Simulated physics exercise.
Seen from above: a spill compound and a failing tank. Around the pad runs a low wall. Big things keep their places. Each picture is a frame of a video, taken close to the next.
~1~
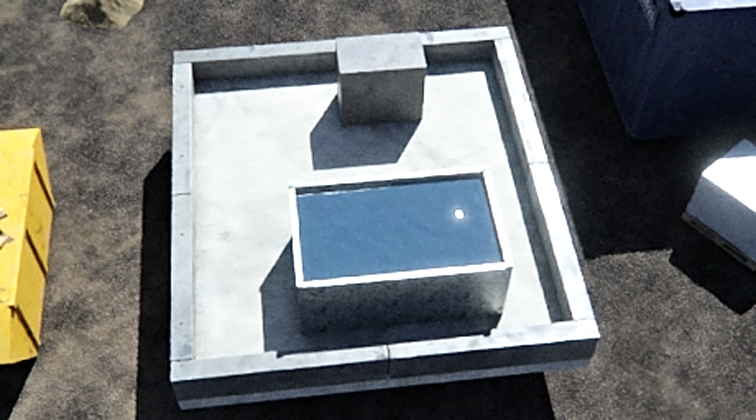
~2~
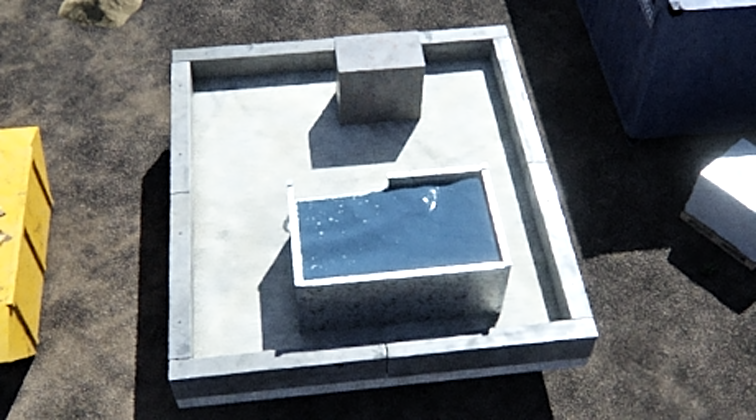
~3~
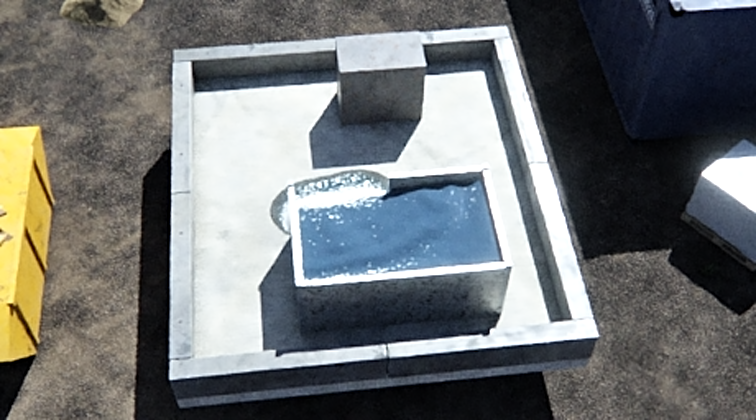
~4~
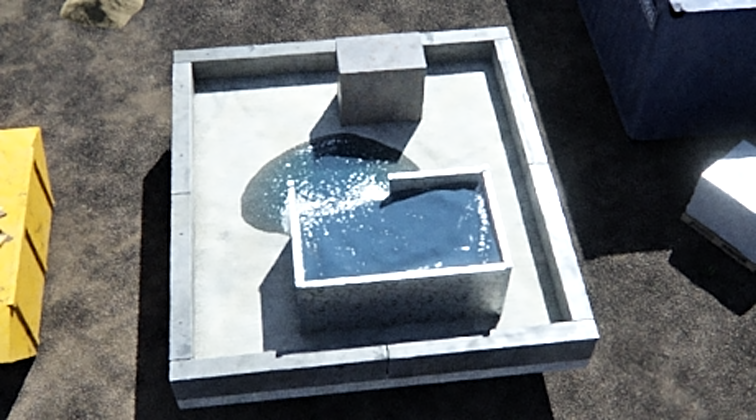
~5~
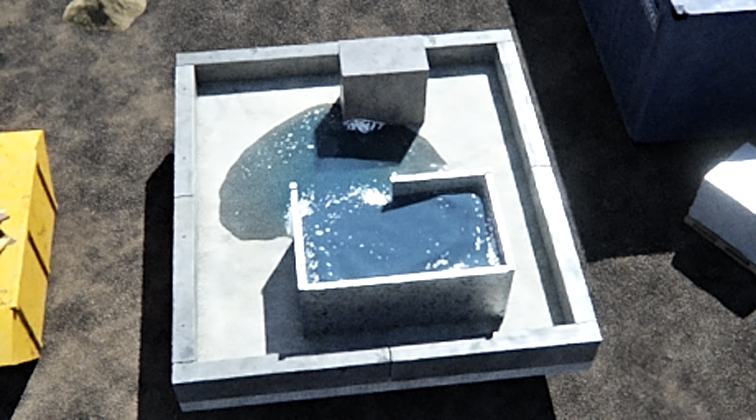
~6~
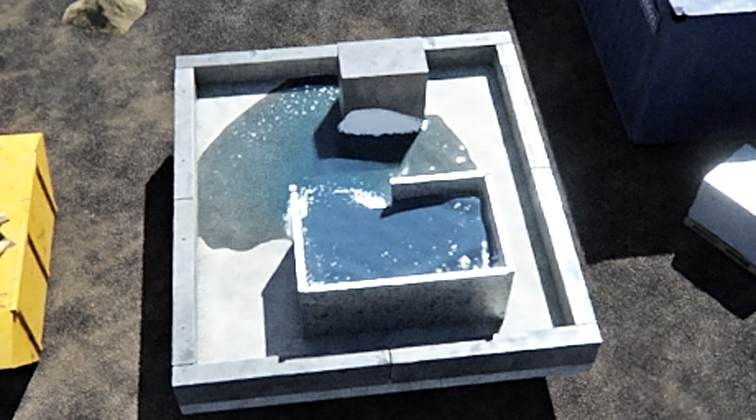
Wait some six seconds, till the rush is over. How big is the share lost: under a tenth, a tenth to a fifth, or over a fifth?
The share lost is under a tenth.
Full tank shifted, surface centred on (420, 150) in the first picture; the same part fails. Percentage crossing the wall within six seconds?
Roughly 2 per cent.
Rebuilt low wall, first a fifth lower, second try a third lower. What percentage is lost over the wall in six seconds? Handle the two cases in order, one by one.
In turn 6 and 12 per cent.
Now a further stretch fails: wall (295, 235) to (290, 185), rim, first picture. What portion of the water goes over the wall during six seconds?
Estimate: Some 4 in a hundred.
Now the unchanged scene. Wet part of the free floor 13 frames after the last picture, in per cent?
About 75 %.
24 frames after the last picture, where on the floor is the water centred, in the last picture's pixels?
Near (362, 189) in the last view.
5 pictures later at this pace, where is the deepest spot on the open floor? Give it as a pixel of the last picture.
Around (211, 89).
A moment on, water covers 50 % of the floor; the low wall has let 0 % over.
Next, water covers 55 % of the floor; the low wall has let 0 % over.
Then, water covers 65 % of the floor; the low wall has let 3 % over.
Later, water covers 80 % of the floor; the low wall has let 4 % over.
In the end, water covers 85 % of the floor; the low wall has let 4 % over.
